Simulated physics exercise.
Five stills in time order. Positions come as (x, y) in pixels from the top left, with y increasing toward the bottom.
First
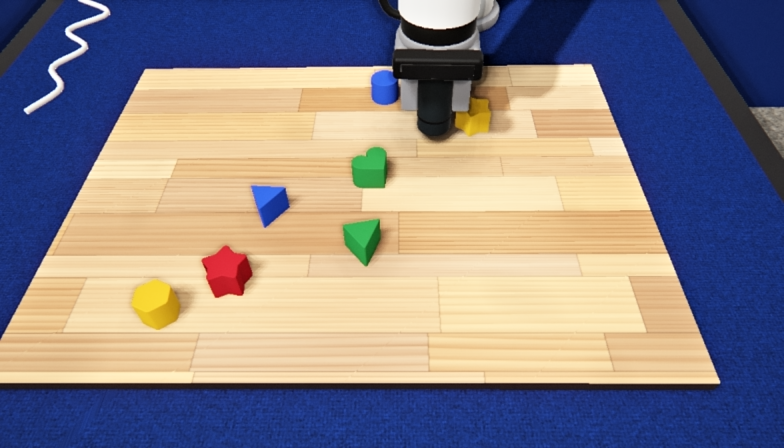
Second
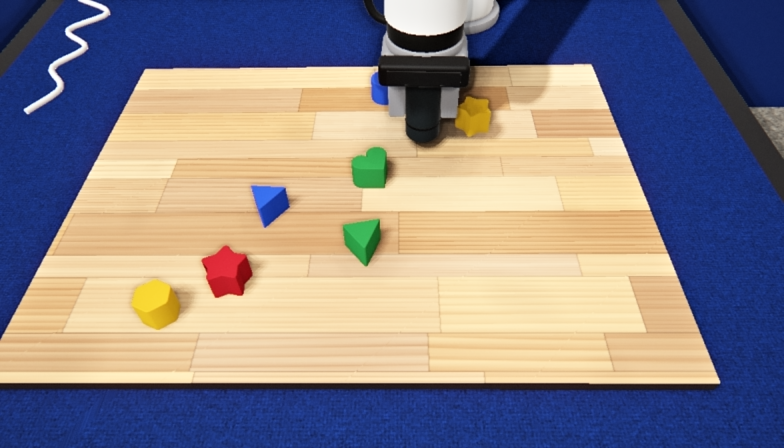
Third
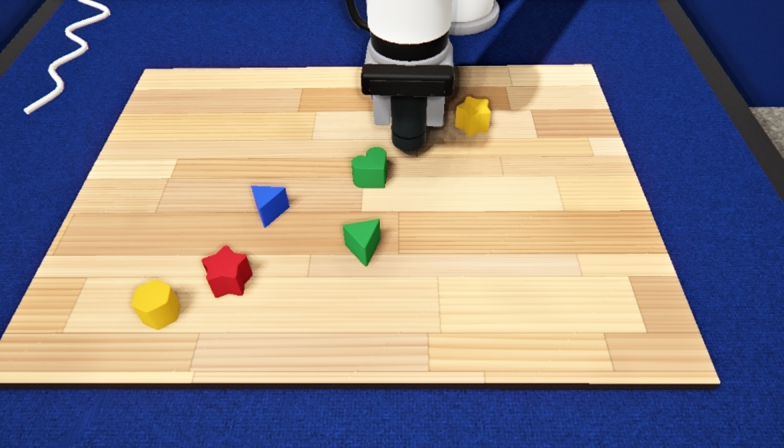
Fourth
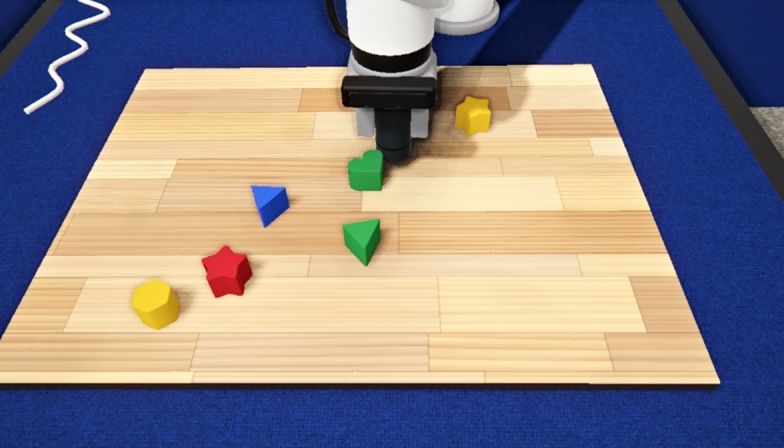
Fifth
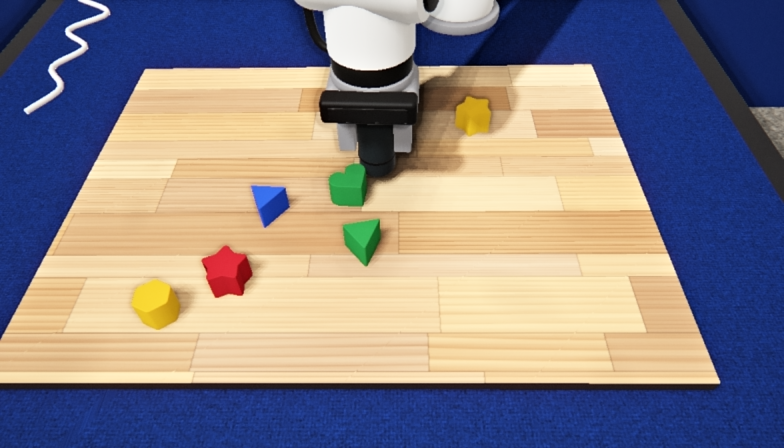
A robot arm with a black tip reaches in from the top of a pale wooden board on blue fabric, seen from above at an angle by a still camera. A green heart and green triangle sit near the middle, a blue triangle, red star and yellow block to the left, and a blue block and yellow star near the arm. The arm slides down and left, then nudges the heart a short way the same direction.
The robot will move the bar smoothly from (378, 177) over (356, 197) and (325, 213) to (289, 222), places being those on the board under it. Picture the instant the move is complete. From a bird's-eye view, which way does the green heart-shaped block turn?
From the top, the block rotates counterclockwise.
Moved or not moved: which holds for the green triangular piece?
From what I can tell, it will keep its place.
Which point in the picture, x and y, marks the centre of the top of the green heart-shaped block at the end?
My prediction: (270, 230).
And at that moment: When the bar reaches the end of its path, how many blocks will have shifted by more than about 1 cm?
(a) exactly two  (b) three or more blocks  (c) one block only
It's c.
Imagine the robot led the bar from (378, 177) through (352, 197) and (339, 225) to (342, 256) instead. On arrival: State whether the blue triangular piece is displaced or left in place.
By the last moment of the path, the blue triangular piece has stayed put.
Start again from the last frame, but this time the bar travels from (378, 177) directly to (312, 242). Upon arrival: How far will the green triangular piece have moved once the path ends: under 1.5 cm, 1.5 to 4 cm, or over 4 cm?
It ends under 1.5 cm away.
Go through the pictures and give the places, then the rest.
The first picture shows bar tip at (433, 127); block tops, blue triangular piece at (265, 193); green heart-shaped block at (371, 159); green triangular piece at (362, 230).
The second picture shows bar at (422, 133); blocks unchanged.
The third picture shows bar at (409, 141); blocks unchanged.
The fourth picture shows bar at (394, 152); green heart-shaped block at (368, 161).
The fifth picture shows bar at (377, 166); blue triangular piece at (265, 193); green heart-shaped block at (349, 176); green triangular piece at (362, 230).
What follows on the original path. One third of the way, bar at (354, 187); green heart-shaped block at (322, 197).
Two thirds of the way, bar at (323, 202); green heart-shaped block at (292, 216).
At the end, bar at (286, 212); blue triangular piece at (260, 192); green heart-shaped block at (270, 230), turned 55° anticlockwise; green triangular piece in place.
